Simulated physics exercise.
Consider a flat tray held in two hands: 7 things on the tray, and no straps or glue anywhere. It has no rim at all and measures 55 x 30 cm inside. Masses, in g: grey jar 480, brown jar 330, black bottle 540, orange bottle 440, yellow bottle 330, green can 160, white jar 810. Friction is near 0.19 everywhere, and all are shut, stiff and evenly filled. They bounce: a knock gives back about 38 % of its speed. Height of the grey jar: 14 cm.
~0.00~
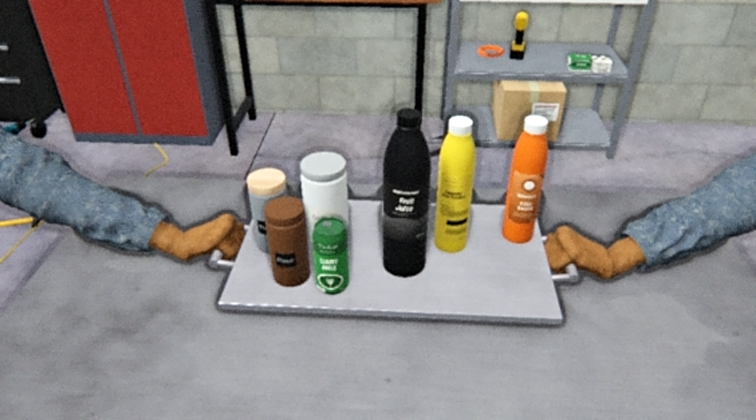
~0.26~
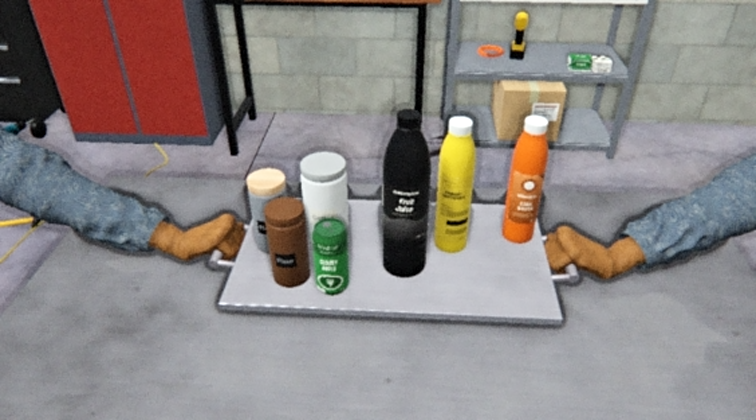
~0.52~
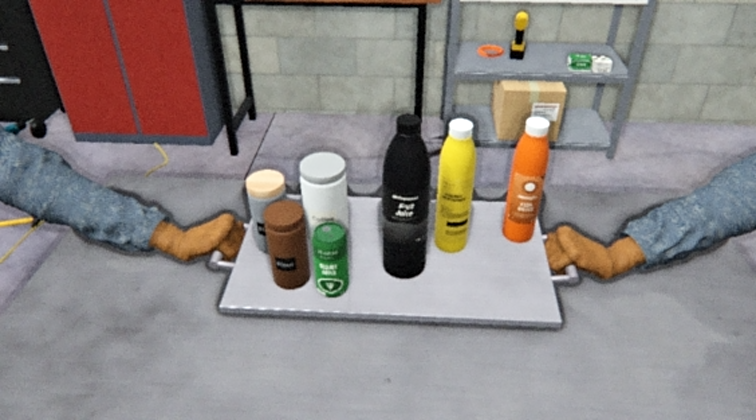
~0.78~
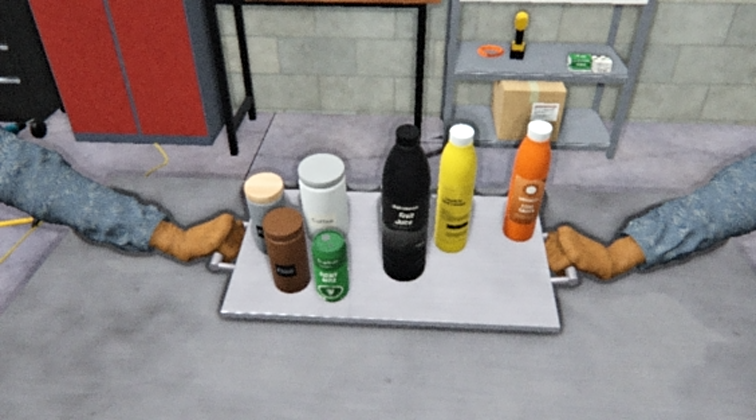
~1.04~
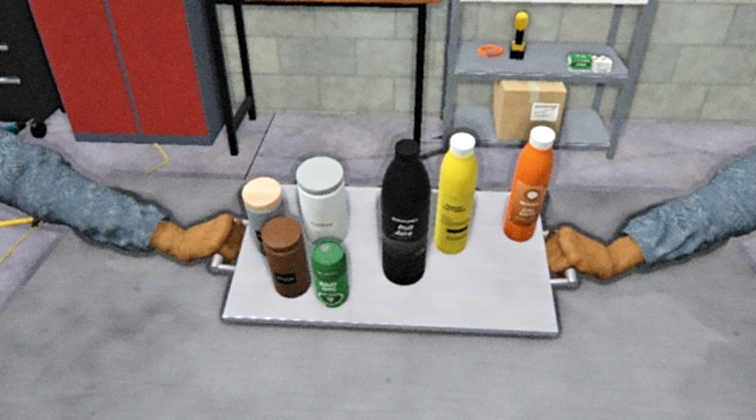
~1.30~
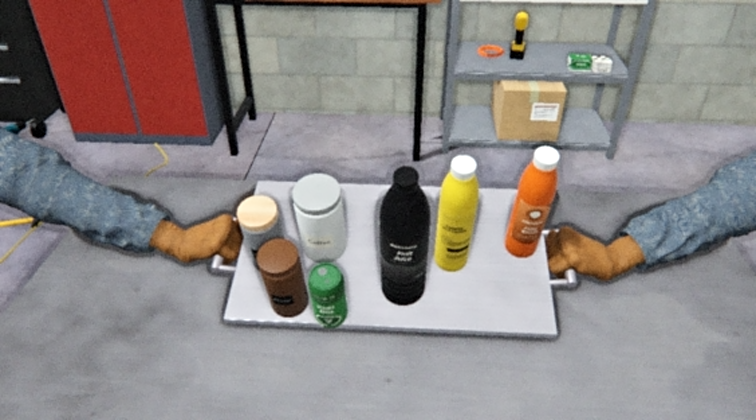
A tray held by two gloved hands tilts toward the viewer, and its containers slide slightly nearer.
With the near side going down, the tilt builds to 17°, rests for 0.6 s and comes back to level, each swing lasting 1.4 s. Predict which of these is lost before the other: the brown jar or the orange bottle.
Before the other: The first one named.
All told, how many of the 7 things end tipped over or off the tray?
The answer is 7.
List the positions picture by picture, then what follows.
In the first frame, tray level; brown jar (288, 243); orange bottle (526, 182).
In the second frame, tray level; yellow bottle (455, 187); green can (331, 258).
In the third frame, tray at 3°, near edge down; white jar (325, 200); grey jar (270, 213).
In the fourth frame, tray at 8°, near edge down; black bottle (406, 206); yellow bottle (456, 191).
In the fifth frame, tray at 13°, near edge down; green can (331, 276); white jar (324, 204).
In the sixth frame, tray at 16°, near edge down; brown jar (284, 280) moved 4 cm; orange bottle (532, 205) moved 4 cm.
After 1.60 s, tray at 17°, near edge down; brown jar, black bottle and green can now off the tray; orange bottle moved 17 cm near (540, 269); grey jar moved 16 cm.
After 1.90 s, tray at 17°, near edge down; grey jar, orange bottle, yellow bottle and white jar now off the tray.
After 2.30 s, tray at 16°, near edge down.
After 2.80 s, tray at 8°, near edge down.
In the end (4.0 s), off the tray, grey jar, brown jar, black bottle, orange bottle, yellow bottle, green can and white jar. Brown jar went at 1.44 s; orange bottle went at 1.70 s.
